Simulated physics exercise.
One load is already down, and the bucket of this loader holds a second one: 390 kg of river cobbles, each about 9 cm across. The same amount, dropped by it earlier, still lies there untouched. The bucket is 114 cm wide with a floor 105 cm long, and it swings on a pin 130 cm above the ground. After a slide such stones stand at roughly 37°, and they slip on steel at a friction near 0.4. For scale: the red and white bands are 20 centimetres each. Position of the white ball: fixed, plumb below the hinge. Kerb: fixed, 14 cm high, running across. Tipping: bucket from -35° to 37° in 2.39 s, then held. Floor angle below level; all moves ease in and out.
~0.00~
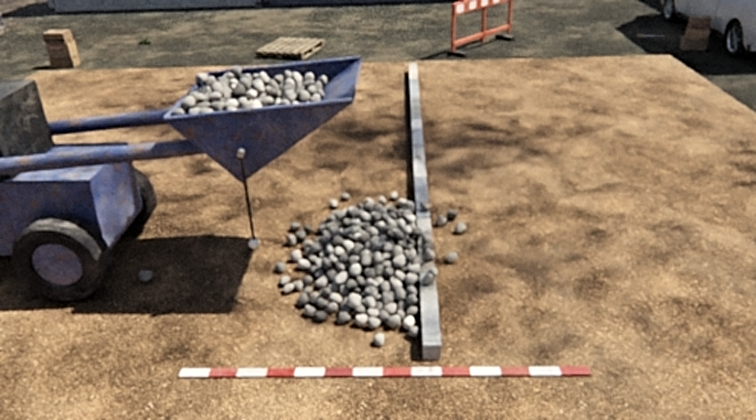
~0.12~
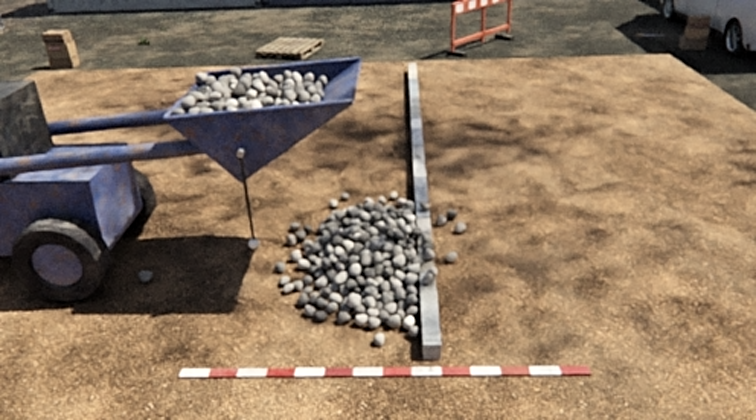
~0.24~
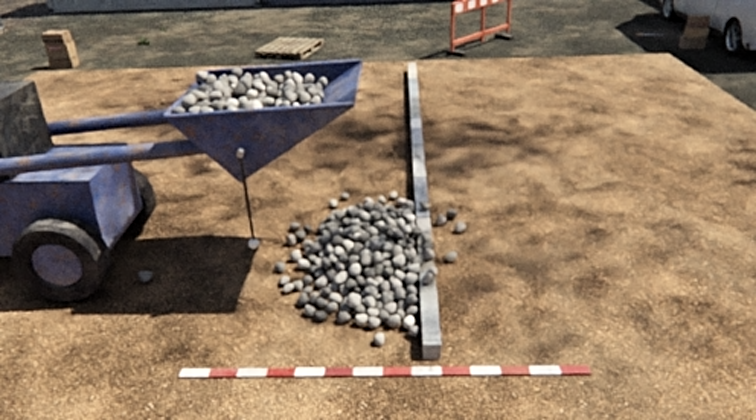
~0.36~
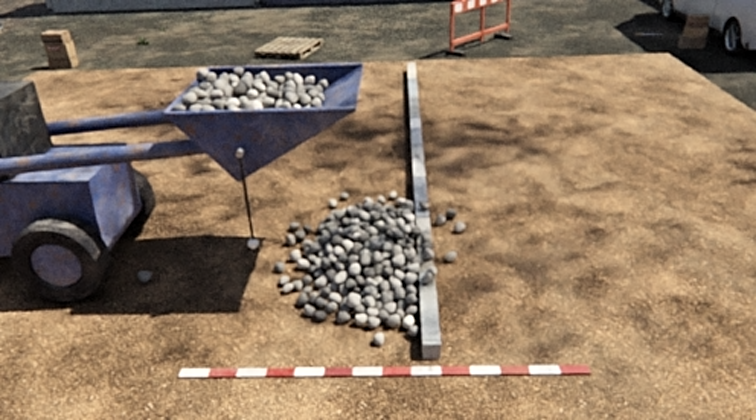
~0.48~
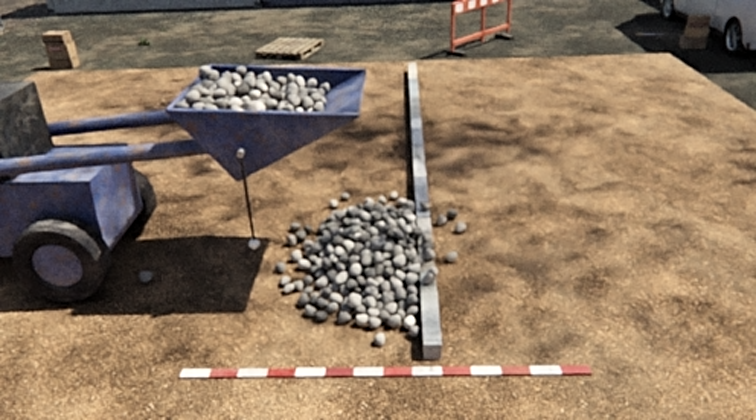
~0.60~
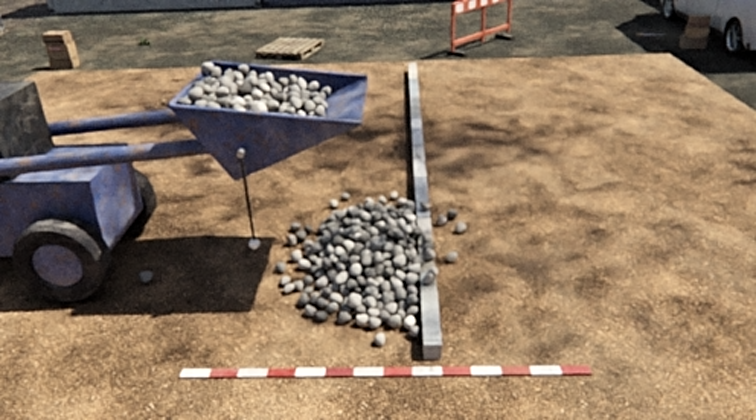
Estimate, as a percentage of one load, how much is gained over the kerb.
Some 22 per cent is added.
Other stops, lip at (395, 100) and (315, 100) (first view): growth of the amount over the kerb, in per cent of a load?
Near 60 in a hundred, then near 0 in a hundred.
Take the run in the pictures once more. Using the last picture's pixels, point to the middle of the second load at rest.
(395, 238).
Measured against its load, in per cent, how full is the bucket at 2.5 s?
Close to 20 per cent of the load.
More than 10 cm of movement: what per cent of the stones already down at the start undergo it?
Close to 5 per cent.
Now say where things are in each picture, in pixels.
The bucket is at -35°, its lip at (353, 101); the top of the load is at (225, 83). The earlier load is highest near (385, 236), 21 cm above ground level, 99 % on this side of the kerb, 1 % over the kerb, in the first picture.
The bucket is at -34°, its lip at (353, 102); the top of the load is at (223, 84); the stones move at 0.0 m/s on average, in the second picture.
The bucket is at -33°, its lip at (354, 105); the top of the load is at (223, 83); the stones move at 0.1 m/s on average, in the third picture.
The bucket is at -31°, its lip at (355, 109); the top of the load is at (219, 82); the stones move at 0.1 m/s on average, in the fourth picture.
The bucket is at -27°, its lip at (358, 116); the top of the load is at (219, 80); the stones move at 0.1 m/s on average, in the fifth picture.
The bucket is at -24°, its lip at (361, 124); the top of the load is at (217, 79); the stones move at 0.2 m/s on average, in the sixth picture.
After 1.8 s the floor is at 26°; in per cent of one load, 100 in the bucket, 99 on this side of the kerb, 1 over the kerb; the foremost stones are at (441, 235).
After 2.5 s the floor is at 37°; in per cent of one load, 22 in the bucket, 170 on this side of the kerb, 7 over the kerb; the foremost stones are at (465, 242).
After 2.8 s the floor is at 37°; in per cent of one load, 0 in the bucket, 181 on this side of the kerb, 18 over the kerb; the foremost stones are at (510, 258).
After 5.6 s the floor is at 37°; in per cent of one load, 0 in the bucket, 177 on this side of the kerb, 23 over the kerb; the foremost stones are at (549, 263). Net gain over the kerb, 22.
